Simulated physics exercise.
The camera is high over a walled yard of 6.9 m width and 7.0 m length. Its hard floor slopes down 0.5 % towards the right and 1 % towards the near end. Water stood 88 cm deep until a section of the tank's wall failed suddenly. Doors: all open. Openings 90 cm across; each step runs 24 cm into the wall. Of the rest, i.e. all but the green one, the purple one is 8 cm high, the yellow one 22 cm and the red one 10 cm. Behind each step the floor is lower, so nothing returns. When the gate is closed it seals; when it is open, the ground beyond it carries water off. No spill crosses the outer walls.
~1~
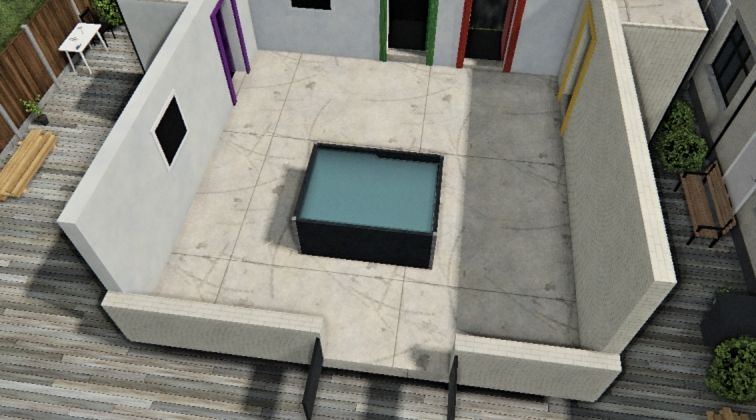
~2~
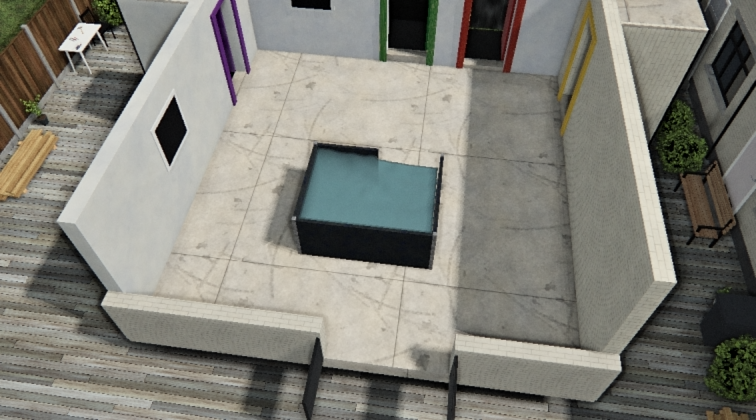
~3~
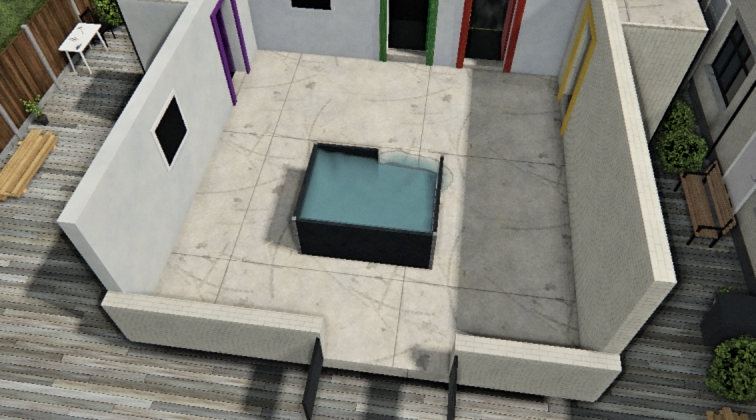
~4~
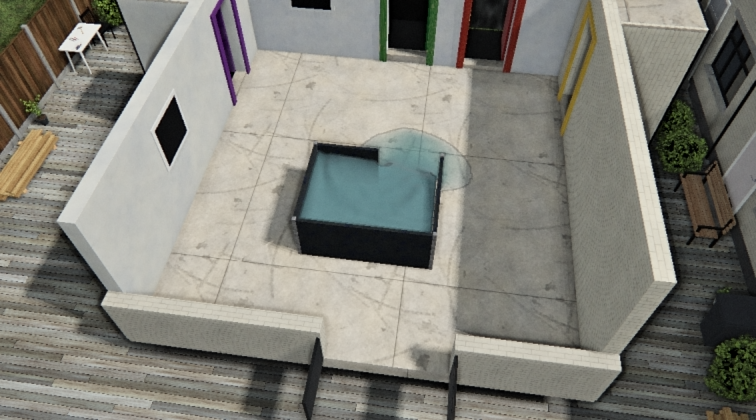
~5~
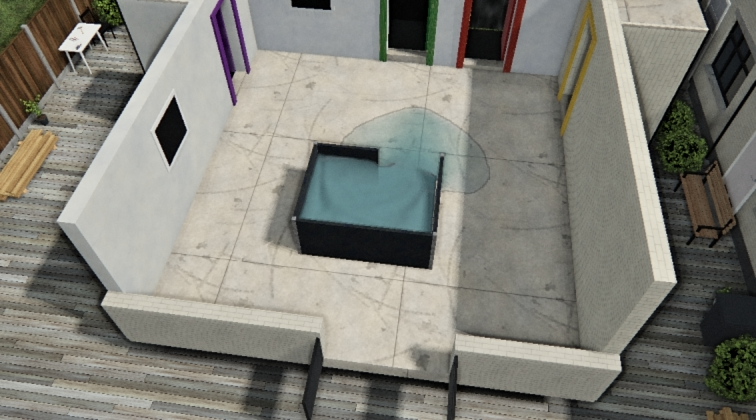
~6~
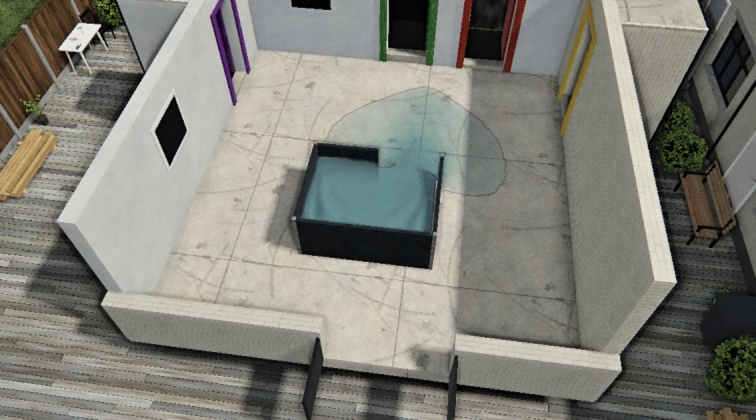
Water poured out through a gap that opened in the far side of a dark tank in a walled yard, then fanned across the pale floor behind it and to the right.
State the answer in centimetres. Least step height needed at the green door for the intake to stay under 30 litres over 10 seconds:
23 cm or so.
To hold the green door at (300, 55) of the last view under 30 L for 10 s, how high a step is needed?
Minimum: Close to 7.0 cm.
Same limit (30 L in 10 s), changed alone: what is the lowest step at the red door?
At the red door it takes roughly 22 centimetres.
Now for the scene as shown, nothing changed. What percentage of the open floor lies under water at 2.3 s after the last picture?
I'd estimate about 40 percent.
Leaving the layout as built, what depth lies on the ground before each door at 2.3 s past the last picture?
Depths in cm - purple: 6, yellow: 24, green: 22, red: 22.
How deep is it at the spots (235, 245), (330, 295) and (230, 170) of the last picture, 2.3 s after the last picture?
Respectively 0 cm, 0 cm and 0 cm.
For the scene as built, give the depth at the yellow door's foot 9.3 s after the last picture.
Some 8.5 centimetres.
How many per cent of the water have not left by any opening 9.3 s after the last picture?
About 88 per cent.
Then, 0.7 s after the last picture water covers 35 % of the floor, deepest (44 cm) near (412, 183); 30 cm at the green door, 9 litres in over its 19 cm step.
Then, 2.3 s after the last picture water covers 40 % of the floor, deepest (30 cm) near (548, 79); 22 cm at the green door, 68 litres in over its 19 cm step.
Then, 9.3 s after the last picture water covers 95 % of the floor, deepest (14 cm) near (580, 376); 5 cm at the green door, 72 litres in over its 19 cm step.
At the green door as built, the water peaked near 32 cm, 1.3 s after the last picture.
With a step of 20.5 cm, 55 litres would have come in within the 10 s; with 28 cm, 7 litres. So under 30 litres takes about 23 cm.
